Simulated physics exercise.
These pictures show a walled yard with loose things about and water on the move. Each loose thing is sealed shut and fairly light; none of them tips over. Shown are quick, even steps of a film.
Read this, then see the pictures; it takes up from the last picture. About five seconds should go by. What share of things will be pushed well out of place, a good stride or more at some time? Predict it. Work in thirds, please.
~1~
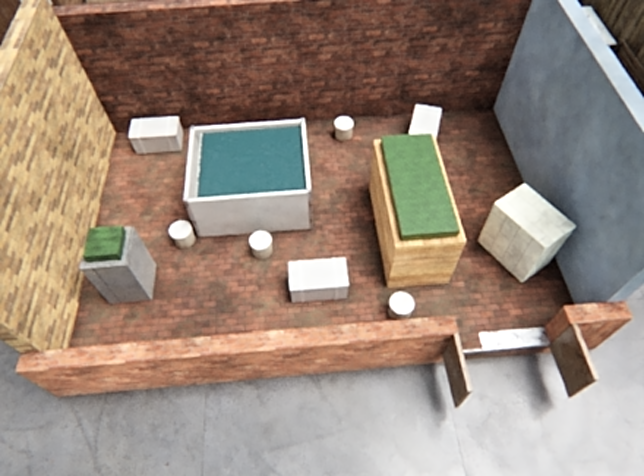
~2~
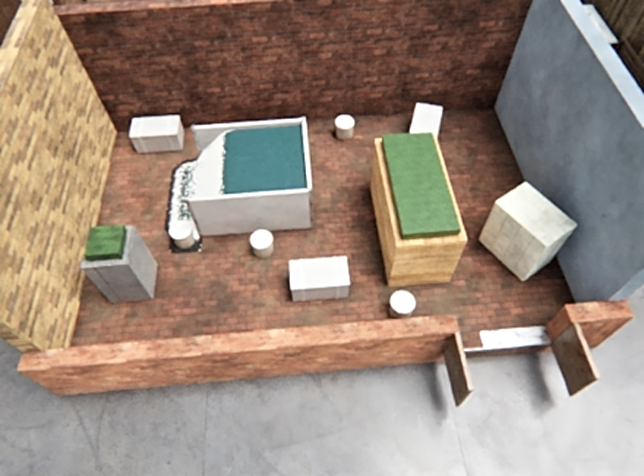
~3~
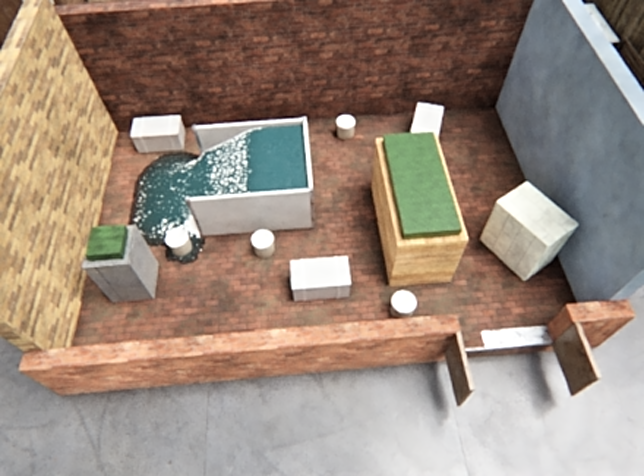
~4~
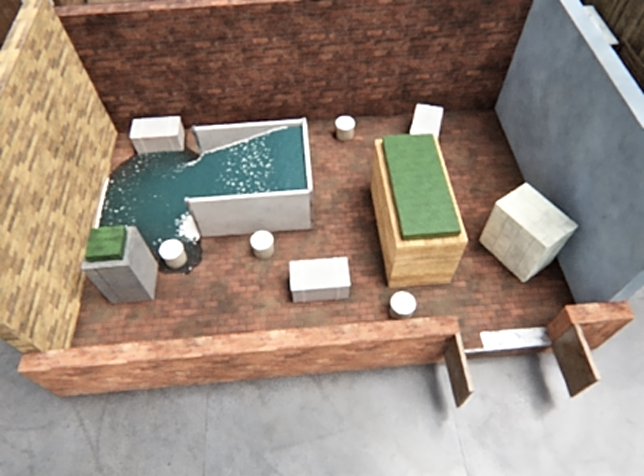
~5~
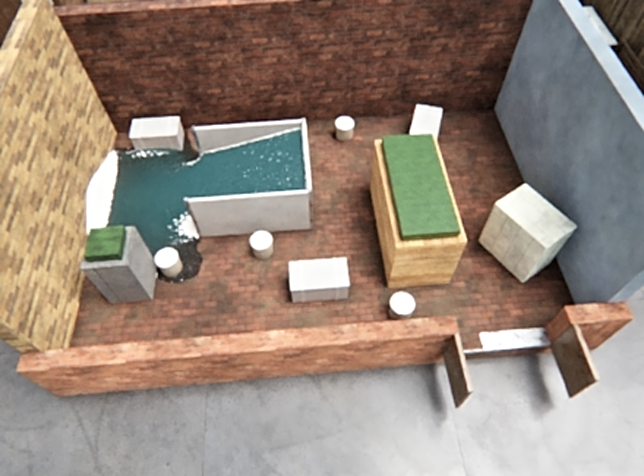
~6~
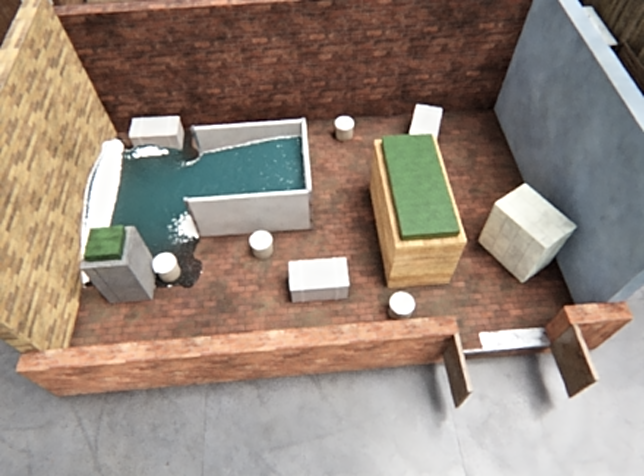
The portion moved well away reaches the top third.
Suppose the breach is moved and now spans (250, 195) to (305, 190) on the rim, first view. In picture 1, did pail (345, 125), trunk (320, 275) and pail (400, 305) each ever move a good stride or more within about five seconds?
Well, in order they come out as under that mark, beyond that mark and beyond that mark.
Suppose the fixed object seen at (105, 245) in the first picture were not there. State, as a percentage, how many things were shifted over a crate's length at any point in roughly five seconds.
Close to 90 percent, I reckon.
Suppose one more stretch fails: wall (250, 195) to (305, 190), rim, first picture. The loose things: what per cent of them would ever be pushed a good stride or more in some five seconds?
Estimate: Roughly 40 per cent.
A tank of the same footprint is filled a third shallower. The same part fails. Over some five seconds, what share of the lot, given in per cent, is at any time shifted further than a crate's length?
Something like 70 percent.
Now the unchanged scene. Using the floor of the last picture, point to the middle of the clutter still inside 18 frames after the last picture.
I'd say somewhere close to (366, 211).
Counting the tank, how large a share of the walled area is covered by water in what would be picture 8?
I'd put it near 25 percent.
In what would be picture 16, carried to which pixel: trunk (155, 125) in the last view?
About (231, 125).
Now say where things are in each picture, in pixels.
The first frame shows a pail at (180, 229) rests on the ground; a trunk at (154, 127), on the bottom; 0 of 7 have shifted.
The second frame shows a pail at (180, 230), on the bottom; a trunk at (154, 126), on the bottom; 0 of 7 have shifted.
The third frame shows a pail at (177, 238) rests on the ground, close to its start; a trunk at (156, 126) rests on the ground; 1 of 7 have shifted.
The fourth frame shows a pail at (171, 249) rests on the ground, a stride from its start; a trunk at (155, 127), on the bottom; 1 of 7 have shifted.
The fifth frame shows a pail at (166, 258), on the bottom, a stride from its start; a trunk at (154, 127), on the bottom; 1 of 7 have shifted.
The sixth frame shows a pail at (164, 263) rests on the ground, a stride from its start; a trunk at (154, 127), on the bottom; 1 of 7 have shifted.
A moment on, 1 of 7 are well off their spots; 0 afloat.
Next, 2 of 7 are well off their spots; 0 afloat.
Later, 4 of 7 are well off their spots; 3 afloat.
In the end, 7 of 7 are well off their spots, and 7 have been at some point; 4 afloat.
